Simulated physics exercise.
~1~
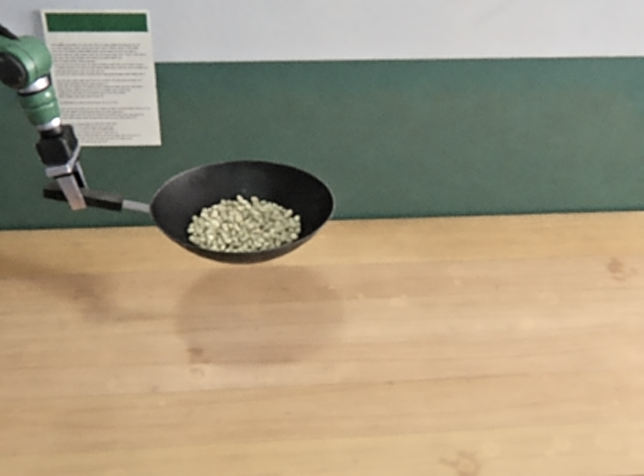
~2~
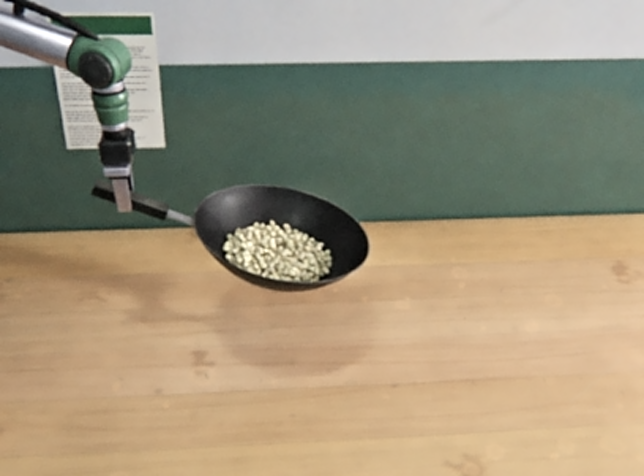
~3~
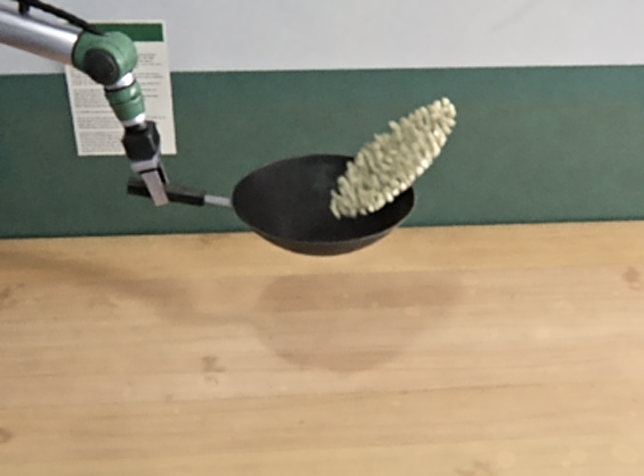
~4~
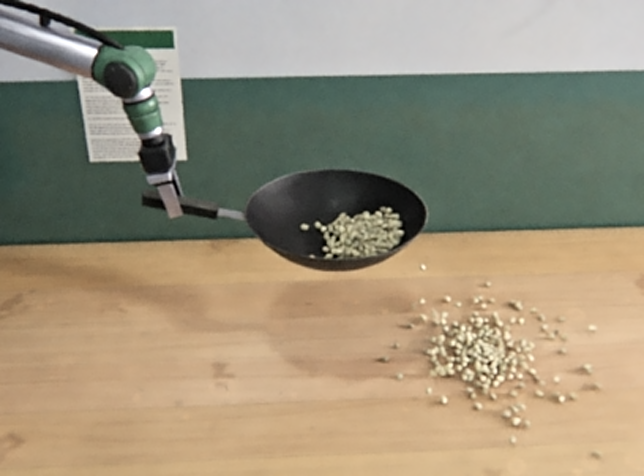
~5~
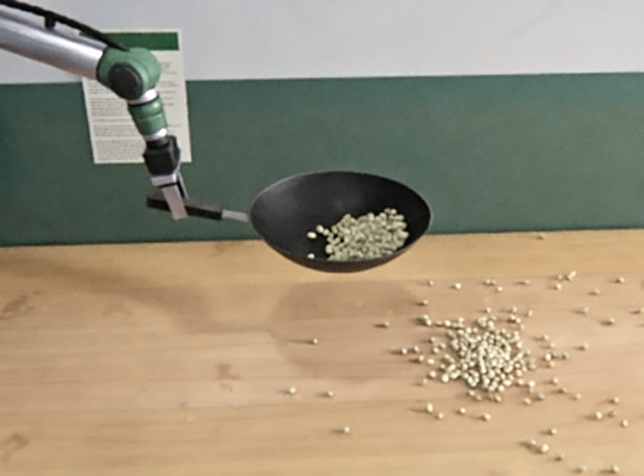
Over a light wooden table, a robot arm holding a black wok of pale dried beans moved it right, dipped and then flicked it upward, tossing the beans up; about half landed back in the wok while the rest spilled and scattered across the table.
